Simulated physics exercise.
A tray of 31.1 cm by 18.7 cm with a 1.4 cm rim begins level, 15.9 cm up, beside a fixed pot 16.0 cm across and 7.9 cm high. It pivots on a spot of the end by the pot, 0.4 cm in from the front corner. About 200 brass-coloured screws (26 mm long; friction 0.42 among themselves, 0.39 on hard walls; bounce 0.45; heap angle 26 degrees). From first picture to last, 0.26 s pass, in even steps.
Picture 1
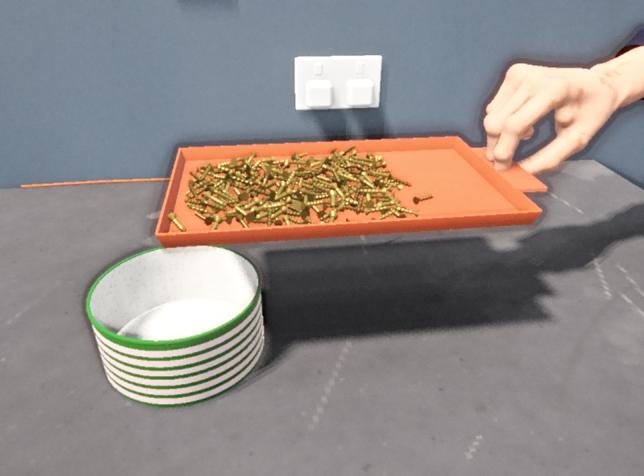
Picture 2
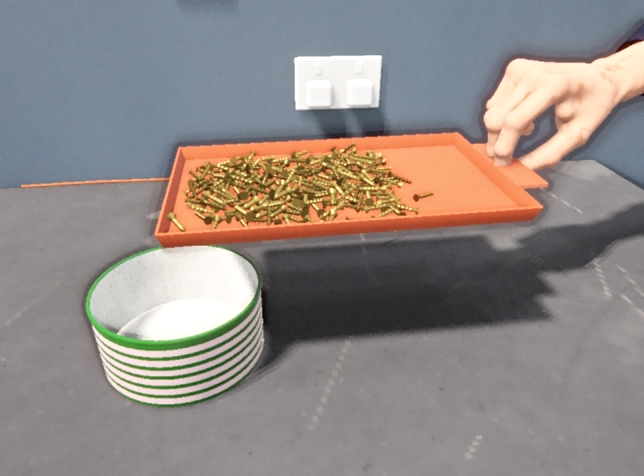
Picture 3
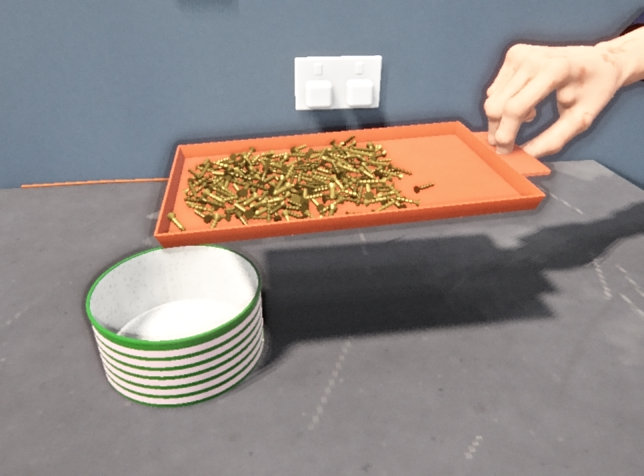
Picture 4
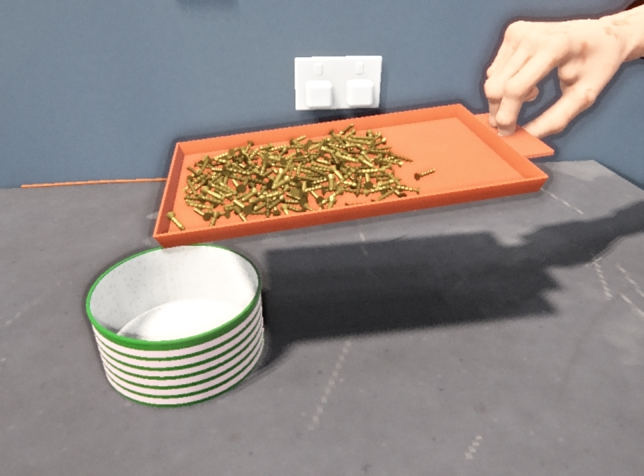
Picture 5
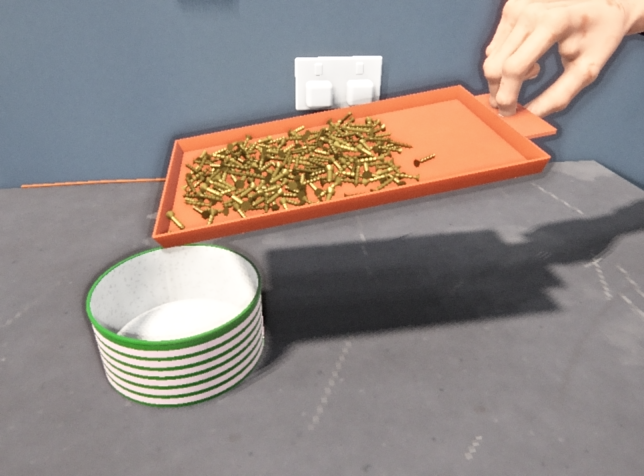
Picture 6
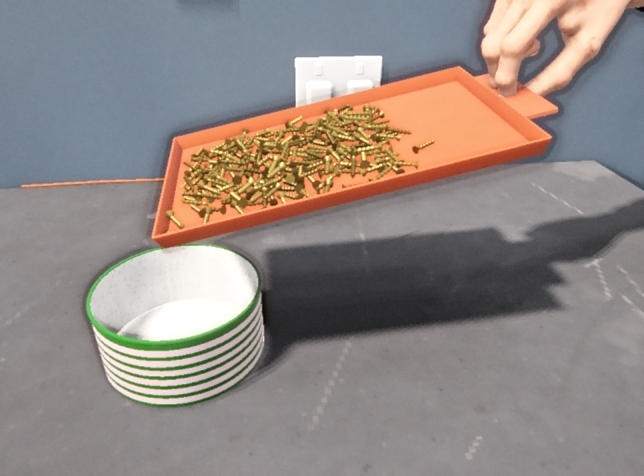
An orange tray carrying a heap of brass-coloured screws is held by a hand at its right end, above a grey worktop seen from slightly above. A white pot with green stripes stands below the tray's left end, and a white double socket or switch plate sits on the blue wall behind. The hand raises the right end, slowly then more noticeably, tilting the tray down towards the left, while the screws keep their places on it and the camera stays still.
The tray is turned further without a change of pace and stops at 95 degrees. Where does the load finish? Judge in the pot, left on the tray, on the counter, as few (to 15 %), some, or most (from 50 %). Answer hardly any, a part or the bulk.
Pot the bulk, tray hardly any, counter a part.
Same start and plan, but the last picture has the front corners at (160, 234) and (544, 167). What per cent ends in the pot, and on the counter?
Pot 10, counter 90.
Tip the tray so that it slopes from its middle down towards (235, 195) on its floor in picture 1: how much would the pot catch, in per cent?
Some 70 per cent.
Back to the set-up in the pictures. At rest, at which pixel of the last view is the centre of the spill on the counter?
Near (54, 426).
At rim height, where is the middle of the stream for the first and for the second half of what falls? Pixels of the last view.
At about (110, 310), then at (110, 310).
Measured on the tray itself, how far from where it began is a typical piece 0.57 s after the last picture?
Some 8 cm.
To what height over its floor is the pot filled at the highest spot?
Some 3.0 cm.
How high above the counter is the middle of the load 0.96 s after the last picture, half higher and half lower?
Some 2 cm.
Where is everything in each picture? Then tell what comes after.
The first frame shows tray tilt 0 degrees, front corners at (162, 232) and (535, 209); middle of the pieces at (293, 185); pot at (177, 286).
The second frame shows tray tilt 1 degrees, front corners at (162, 232) and (535, 205); middle of the pieces at (293, 183).
The third frame shows tray tilt 3 degrees, front corners at (161, 232) and (538, 193); middle of the pieces at (293, 179).
The fourth frame shows tray tilt 6 degrees, front corners at (160, 233) and (540, 175), lowest corner left front; middle of the pieces at (291, 171).
The fifth frame shows tray tilt 10 degrees, front corners at (159, 233) and (542, 156), lowest corner left front; middle of the pieces at (289, 164).
The sixth frame shows tray tilt 13 degrees, front corners at (158, 234) and (543, 136), lowest corner left front; middle of the pieces at (286, 157); pot at (177, 286).
Then, 0.57 s after the last picture, tilt 52 degrees; the tray holds 100 %, the pot 0 %.
Then, 0.96 s after the last picture, tilt 78 degrees; the tray holds 25 %, the pot 35 %.
Then, 1.43 s after the last picture, tilt 95 degrees; the tray holds 0 %, the pot 65 %.
In the end, pot 65 %, tray 0 %, counter 35 %.
